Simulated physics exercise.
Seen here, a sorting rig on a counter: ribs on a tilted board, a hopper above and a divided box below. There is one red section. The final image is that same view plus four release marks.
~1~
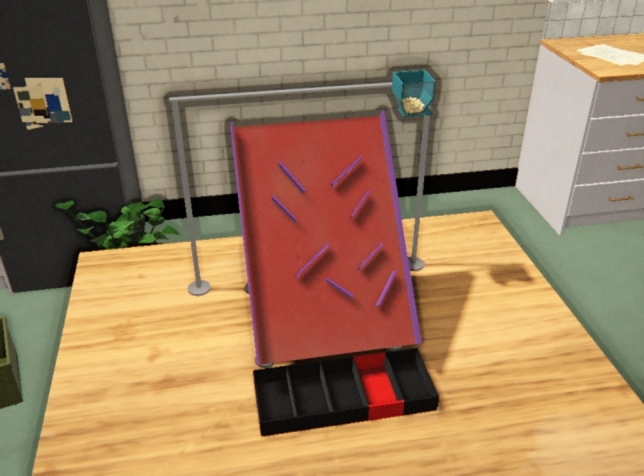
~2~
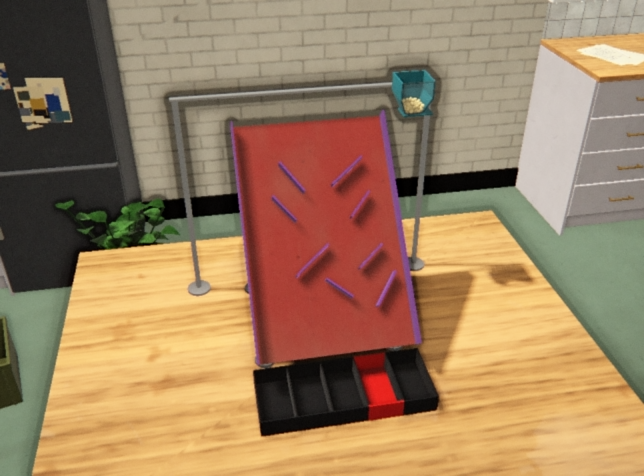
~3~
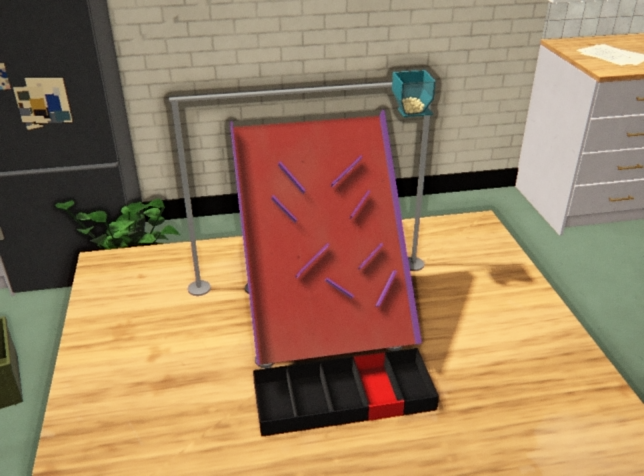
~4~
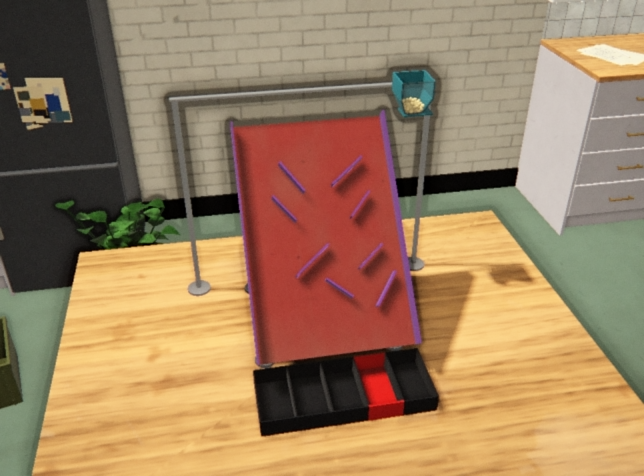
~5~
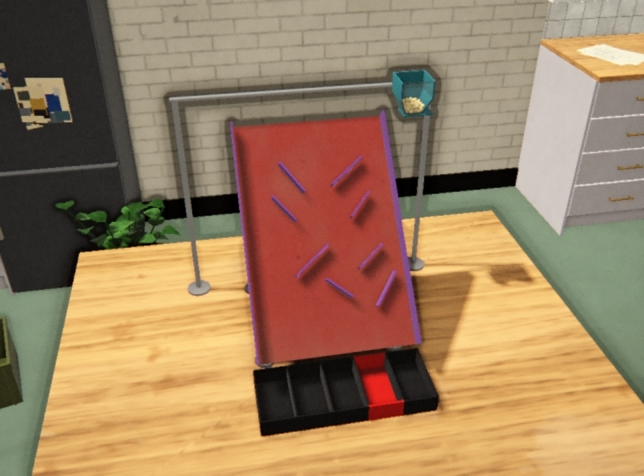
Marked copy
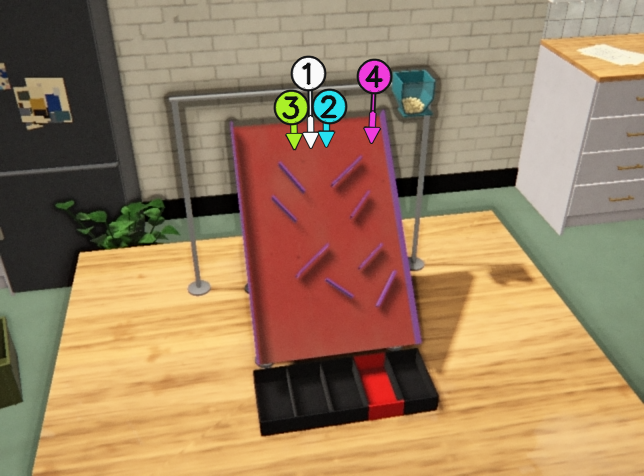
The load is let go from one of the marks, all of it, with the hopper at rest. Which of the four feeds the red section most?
Use mark 3.
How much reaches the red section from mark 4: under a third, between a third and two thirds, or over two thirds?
Under a third.
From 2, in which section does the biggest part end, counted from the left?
The first from the left.
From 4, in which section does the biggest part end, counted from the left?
The fifth from the left.
On the marked copy, mark 1 meets the board at (310, 142); mark 2 meets the board at (326, 141); mark 3 meets the board at (294, 143); mark 4 meets the board at (371, 137).
If 1 is chosen, about a quarter in the red section, about two thirds in other sections, a small part outside the box.
If 2 is chosen, a small part in the red section, most in other sections, a stray few outside the box.
If 3 is chosen, about half in the red section, about a third in other sections, a small part outside the box.
If 4 is chosen, a small part in the red section, most in other sections, a small part outside the box.
